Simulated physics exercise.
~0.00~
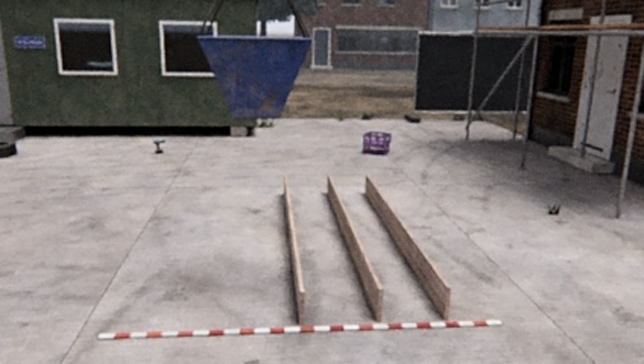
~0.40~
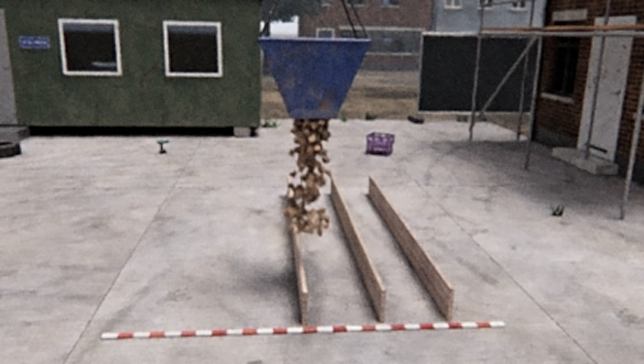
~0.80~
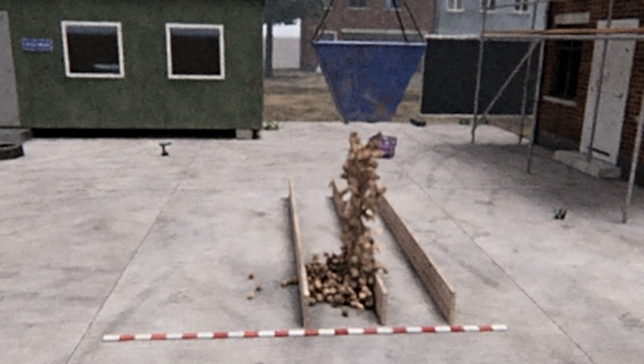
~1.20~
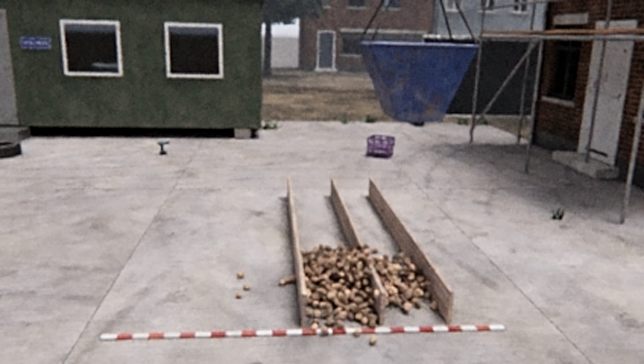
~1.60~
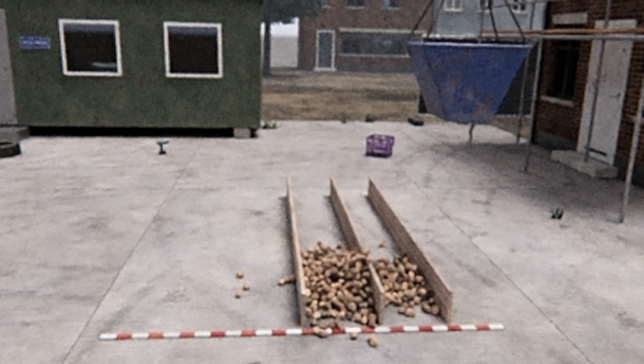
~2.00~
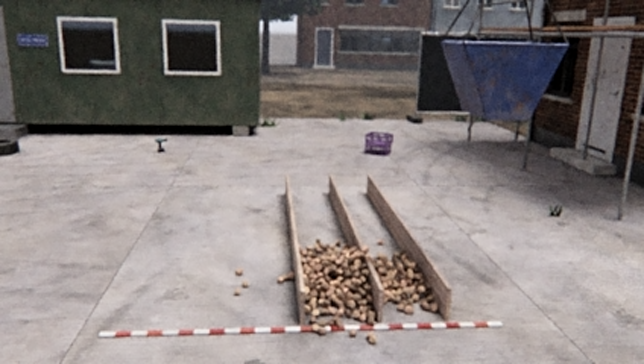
Blue skip moving right over a concrete yard, dropping brown stones between three boards, most settling in the left bay.
